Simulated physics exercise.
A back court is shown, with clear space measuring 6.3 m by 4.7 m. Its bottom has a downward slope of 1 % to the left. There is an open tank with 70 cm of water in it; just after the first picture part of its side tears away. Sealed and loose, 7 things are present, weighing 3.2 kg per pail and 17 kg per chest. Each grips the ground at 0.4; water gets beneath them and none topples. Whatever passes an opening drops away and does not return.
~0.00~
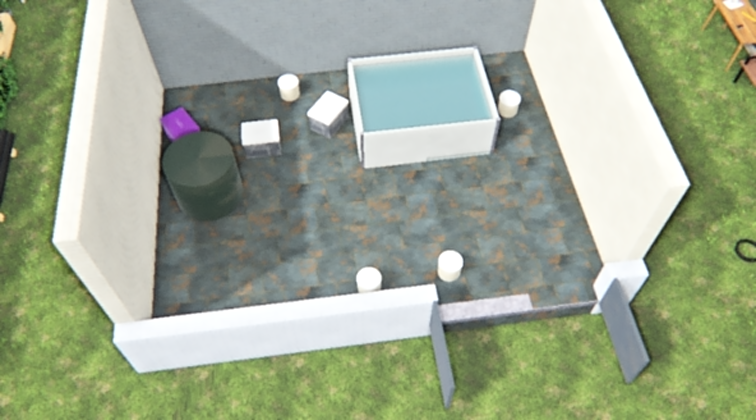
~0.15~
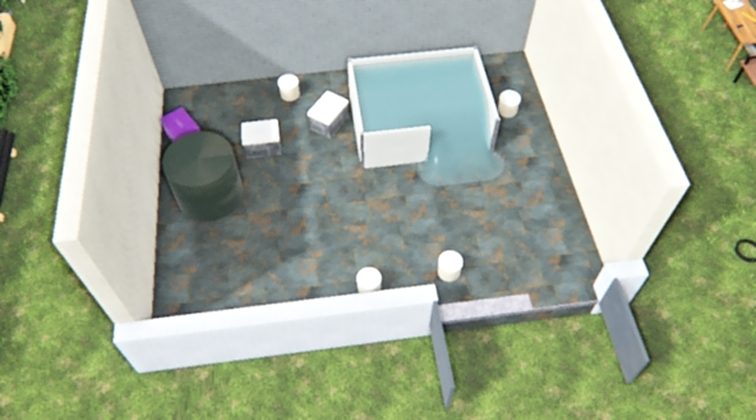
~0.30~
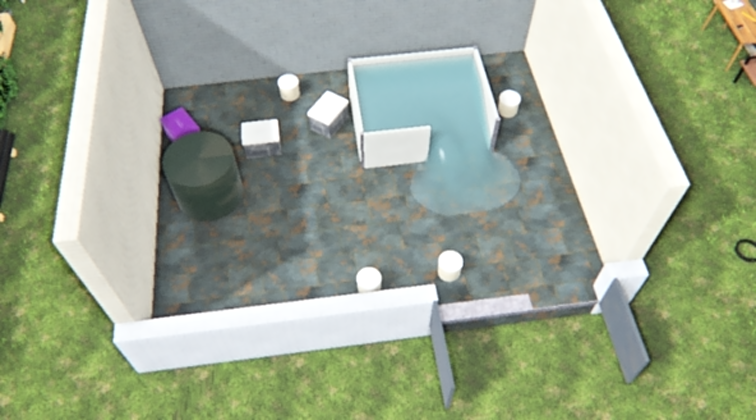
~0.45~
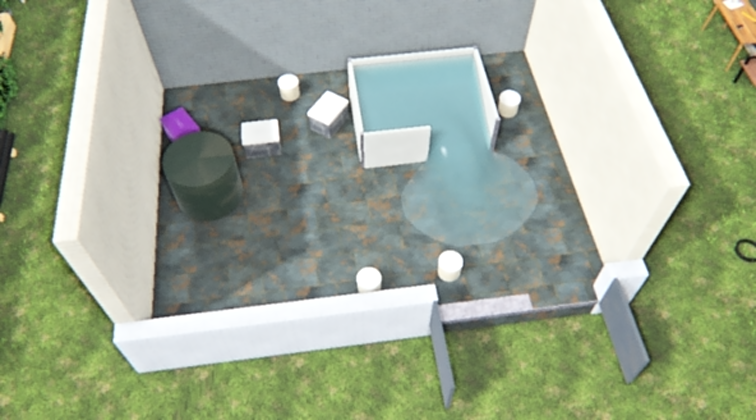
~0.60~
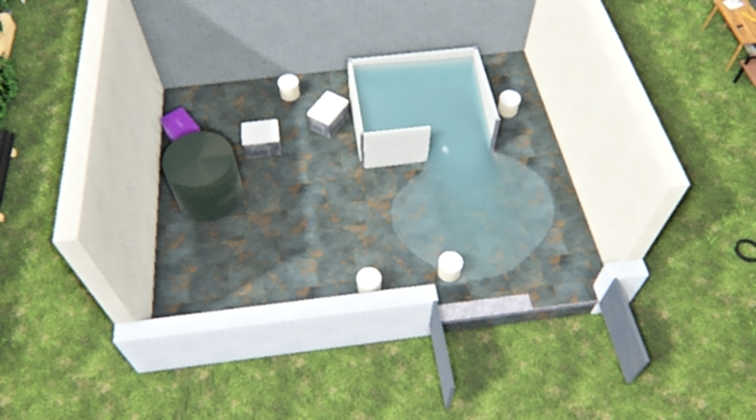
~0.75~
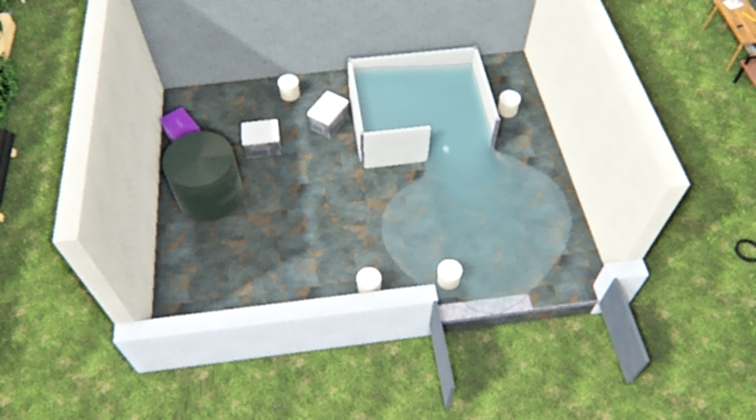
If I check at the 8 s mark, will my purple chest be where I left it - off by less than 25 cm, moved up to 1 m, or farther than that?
Right where you left it.
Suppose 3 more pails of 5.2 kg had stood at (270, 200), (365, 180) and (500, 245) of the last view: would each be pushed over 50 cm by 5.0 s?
Answers, first to last: Not exceeding, not exceeding, exceeding.
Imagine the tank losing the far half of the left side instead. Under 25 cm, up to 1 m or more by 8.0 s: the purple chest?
With that failure, the purple chest moves slightly.
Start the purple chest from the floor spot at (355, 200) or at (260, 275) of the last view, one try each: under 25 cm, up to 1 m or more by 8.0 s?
At the first spot it keeps its position; at the second it keeps its position.
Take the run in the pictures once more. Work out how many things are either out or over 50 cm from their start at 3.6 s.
The number by then is 2.
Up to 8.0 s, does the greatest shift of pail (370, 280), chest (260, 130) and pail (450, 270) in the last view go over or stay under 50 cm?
Well, going one by one, it's too far, not that far and too far.
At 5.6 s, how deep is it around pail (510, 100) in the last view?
2 cm.
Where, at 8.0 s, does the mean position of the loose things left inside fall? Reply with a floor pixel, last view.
They're centred close to (304, 142).
After 1.6 s the purple chest is near (179, 123), 0.0 m from its start, aground; 1 of 7 are out; 0 afloat.
After 3.6 s the purple chest is near (179, 123), 0.0 m from its start, aground; 1 of 7 are out; 0 afloat.
After 5.6 s the purple chest is near (179, 123), 0.0 m from its start, aground; 1 of 7 are out; 0 afloat.
After 8.0 s the purple chest is near (179, 123), 0.0 m from its start, aground; 1 of 7 are out; 0 afloat.
